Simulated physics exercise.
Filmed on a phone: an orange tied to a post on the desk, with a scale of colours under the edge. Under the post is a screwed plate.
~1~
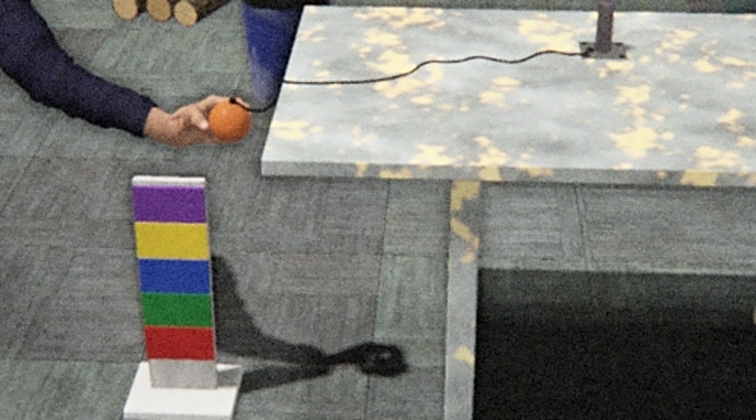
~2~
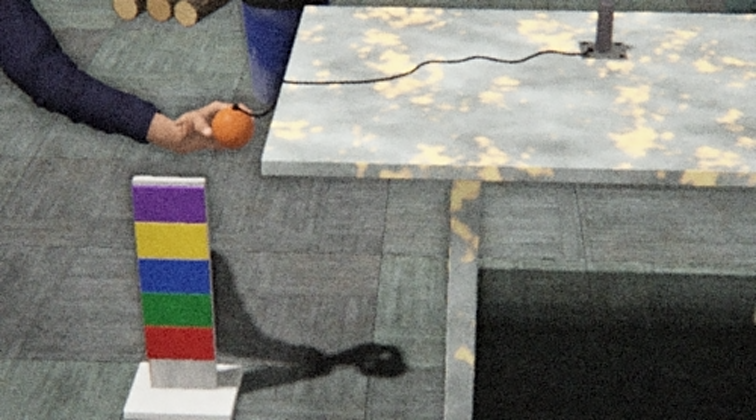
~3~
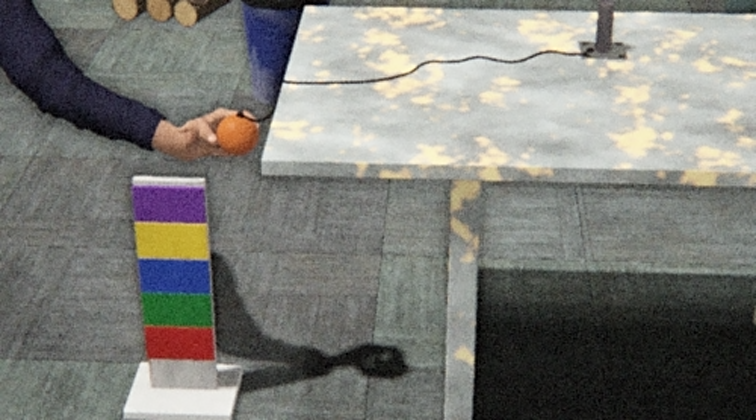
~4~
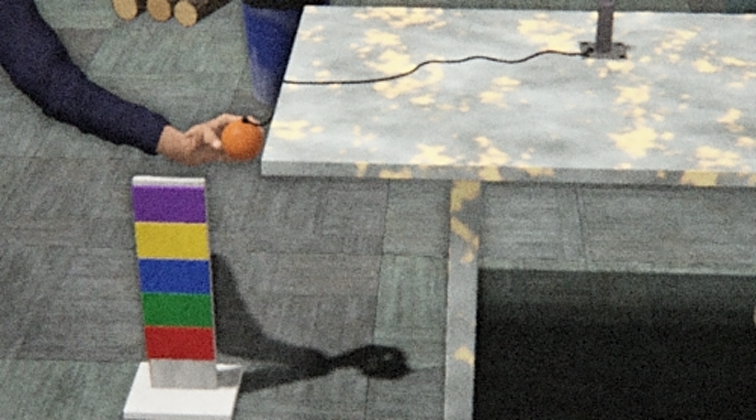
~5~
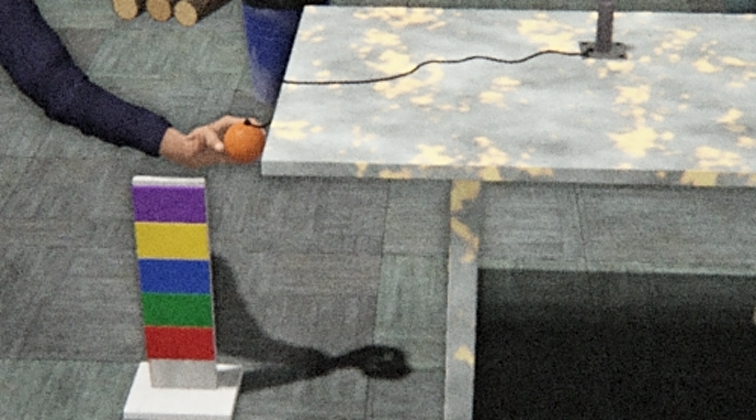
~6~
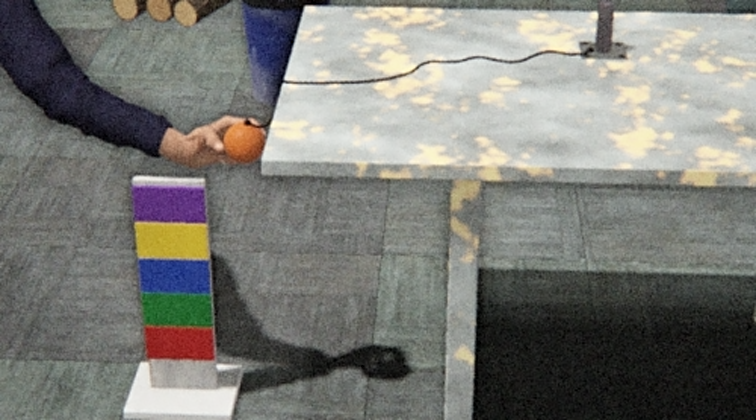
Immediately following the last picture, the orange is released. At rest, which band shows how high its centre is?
The purple band shows it.
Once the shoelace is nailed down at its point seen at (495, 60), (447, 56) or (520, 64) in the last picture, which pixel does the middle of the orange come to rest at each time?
In order: (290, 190), then (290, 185), then (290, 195).
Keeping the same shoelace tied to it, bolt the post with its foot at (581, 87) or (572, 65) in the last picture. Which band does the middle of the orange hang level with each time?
First try: Yellow; second try: Yellow.
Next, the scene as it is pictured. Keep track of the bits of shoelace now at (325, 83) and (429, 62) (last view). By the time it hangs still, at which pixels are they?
Around (286, 80), then around (404, 63).
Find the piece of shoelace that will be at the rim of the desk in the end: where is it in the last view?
At (331, 83).
Soon after, orange near (279, 192); level with purple.
Then, orange near (287, 196); level with purple.
At rest, orange near (290, 200); level with purple. Its centre hangs level with the purple band.
